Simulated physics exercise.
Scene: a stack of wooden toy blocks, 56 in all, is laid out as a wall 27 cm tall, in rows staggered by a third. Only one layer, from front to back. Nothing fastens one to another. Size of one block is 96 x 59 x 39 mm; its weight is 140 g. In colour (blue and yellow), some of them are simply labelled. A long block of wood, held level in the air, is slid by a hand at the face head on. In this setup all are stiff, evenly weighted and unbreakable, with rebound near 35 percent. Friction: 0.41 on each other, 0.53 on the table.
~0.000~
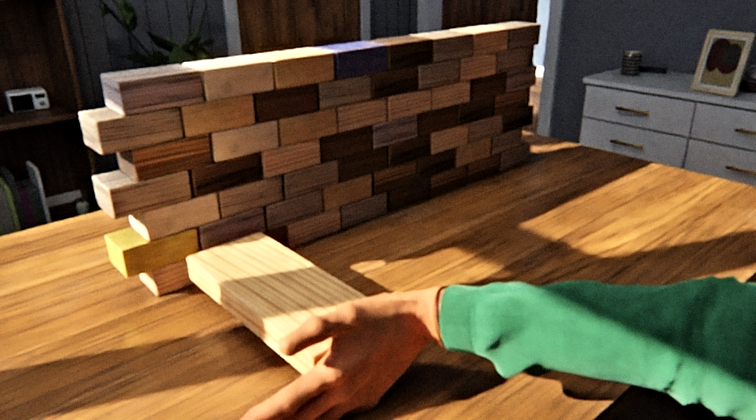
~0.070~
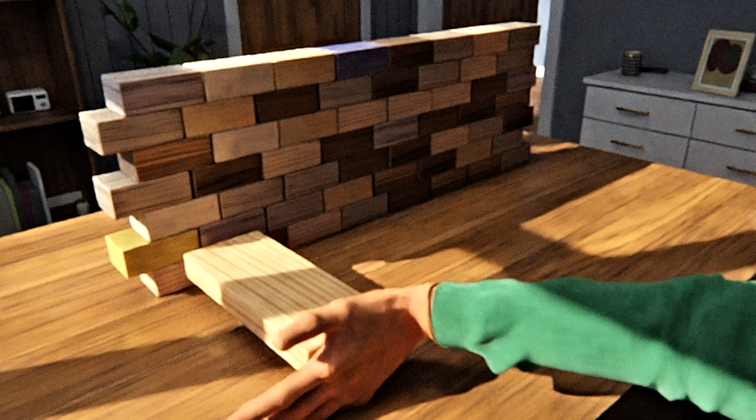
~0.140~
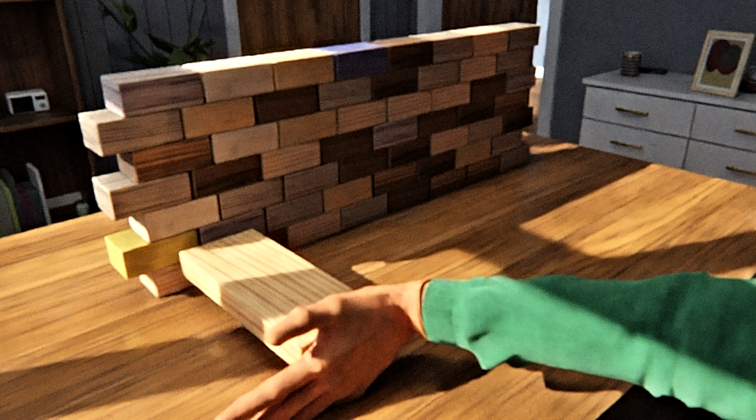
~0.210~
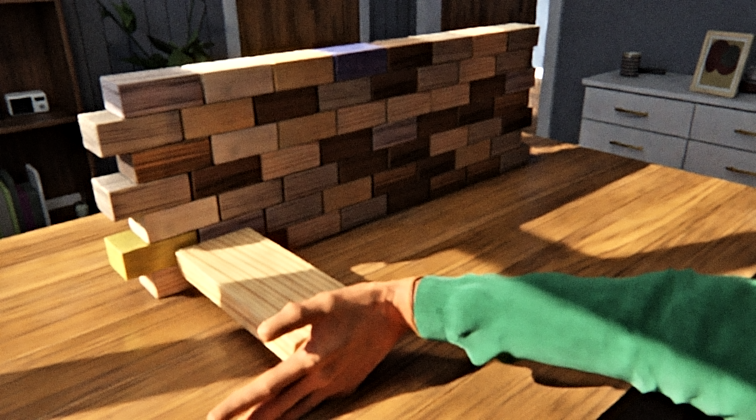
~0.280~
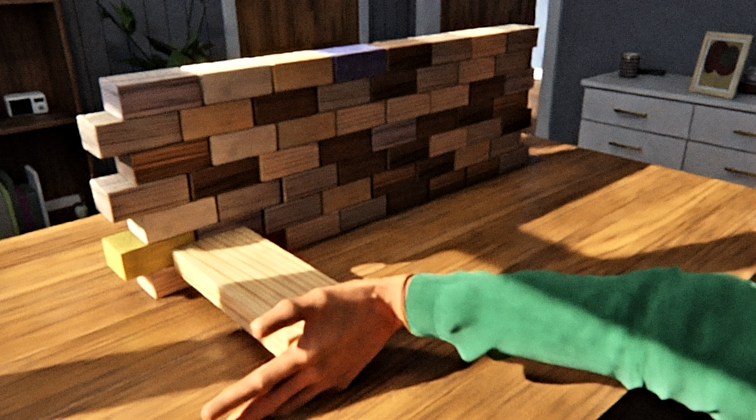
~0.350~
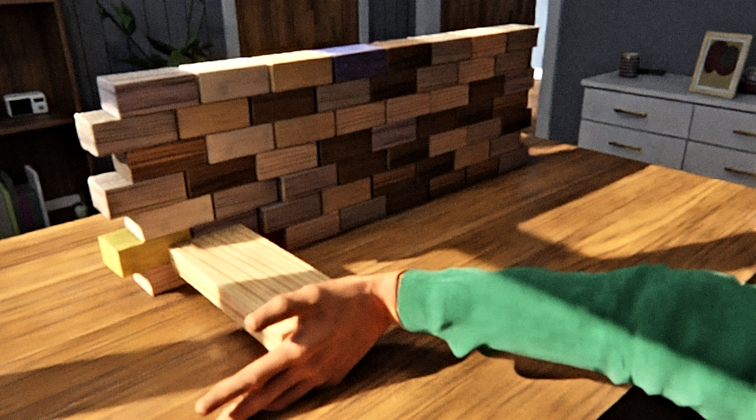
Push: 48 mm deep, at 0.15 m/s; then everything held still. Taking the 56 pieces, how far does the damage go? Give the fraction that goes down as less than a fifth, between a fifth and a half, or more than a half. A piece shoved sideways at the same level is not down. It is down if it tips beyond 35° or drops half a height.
The fraction down is less than a fifth.
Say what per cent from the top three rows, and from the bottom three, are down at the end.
0% and 0%.
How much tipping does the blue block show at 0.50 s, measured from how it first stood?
Roughly 0°.
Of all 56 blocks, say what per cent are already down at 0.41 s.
By that time it is 0 percent.
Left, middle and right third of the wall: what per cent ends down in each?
Going left to right, I get 0, 0 and 0 percent.
After 0.41 s, none of the 56 blocks down, 18 disturbed; yellow block shifted 23 mm.
After 0.44 s, none of the 56 blocks down, 18 disturbed; yellow block shifted 28 mm.
After 0.50 s, none of the 56 blocks down, 18 disturbed; yellow block shifted 37 mm.
After 0.64 s, none of the 56 blocks down, 18 disturbed; yellow block shifted 48 mm.
At rest (1.4 s), none of the 56 blocks down, 18 disturbed; blue block unmoved; yellow block shifted 48 mm. That is 0 per cent. As the last picture would show them, middles, blue block near (350, 62), yellow block near (138, 237).
